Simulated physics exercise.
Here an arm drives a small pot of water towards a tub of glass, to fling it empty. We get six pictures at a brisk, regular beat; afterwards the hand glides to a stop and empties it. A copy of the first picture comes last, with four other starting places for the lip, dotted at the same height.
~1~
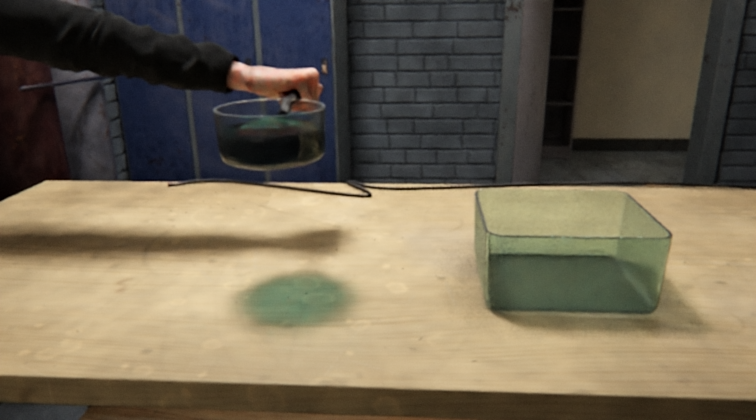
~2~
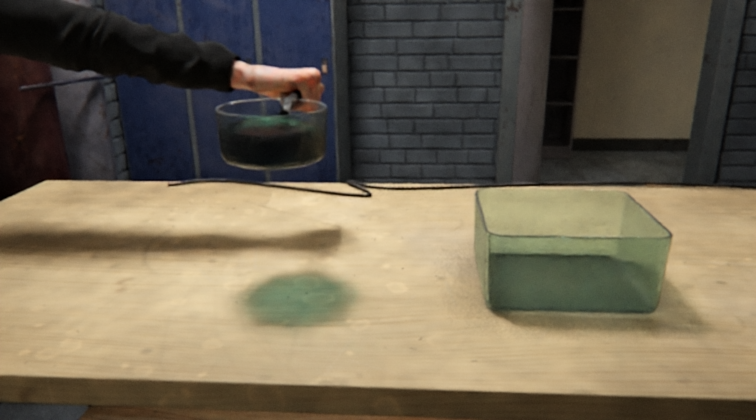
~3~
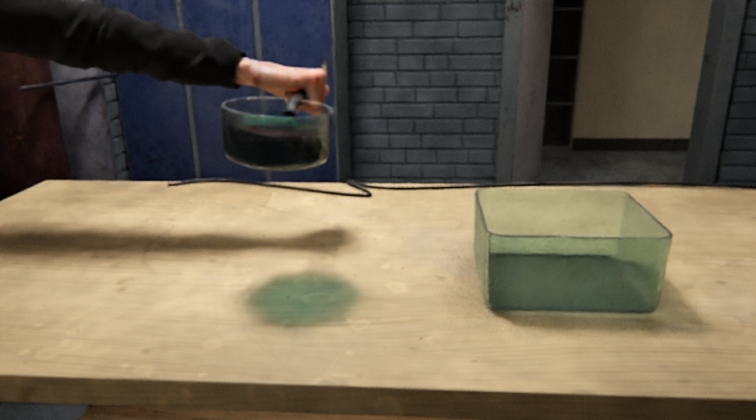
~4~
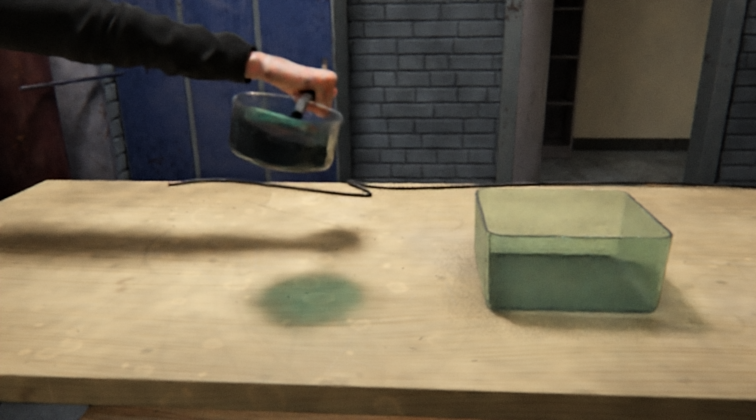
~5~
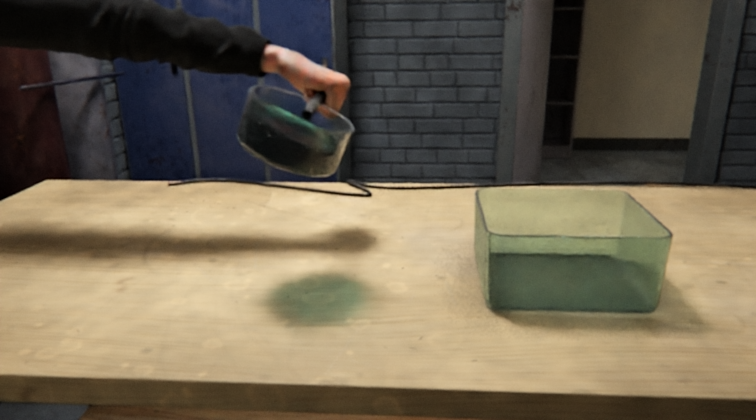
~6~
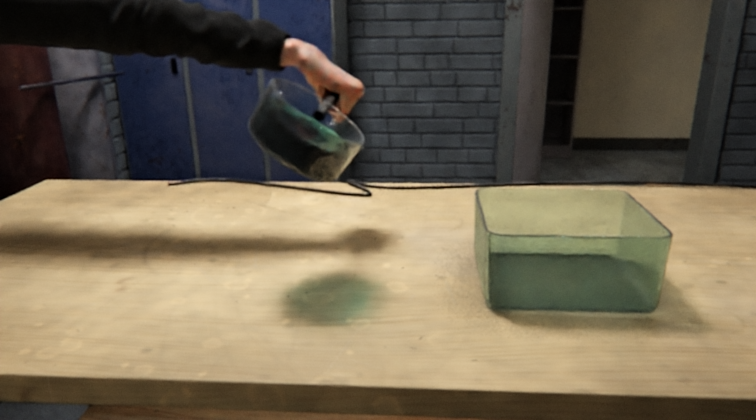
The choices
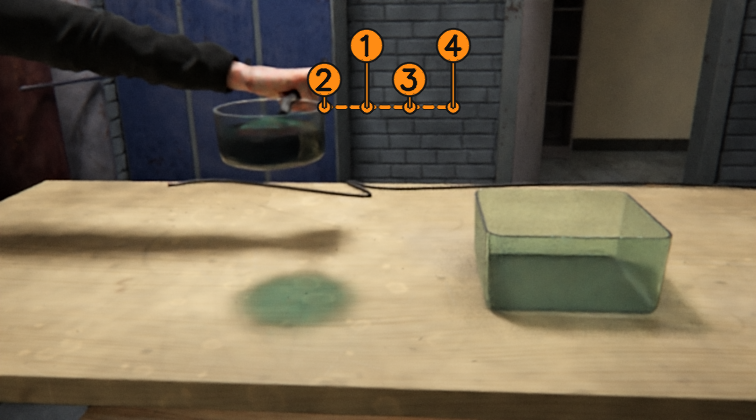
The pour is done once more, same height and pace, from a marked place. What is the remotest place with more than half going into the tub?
The limit is 1.
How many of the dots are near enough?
Three of them.
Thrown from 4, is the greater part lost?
No.
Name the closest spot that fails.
Here it is spot 2.
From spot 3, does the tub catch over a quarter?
Yes.
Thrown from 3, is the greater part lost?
No, that is safe.
On the marked copy, 1 at (366, 107); 2 at (324, 107); 3 at (409, 107); 4 at (453, 107).
Choosing 1, about 75 % lands in the tub, 10 % falls short and 15 % goes beside or beyond.
Choosing 2, about 9 % lands in the tub, 86 % falls short and 6 % goes beside or beyond.
Choosing 3, about 78 % lands in the tub, 4 % falls short and 17 % goes beside or beyond.
Choosing 4, about 94 % lands in the tub, 4 % falls short.
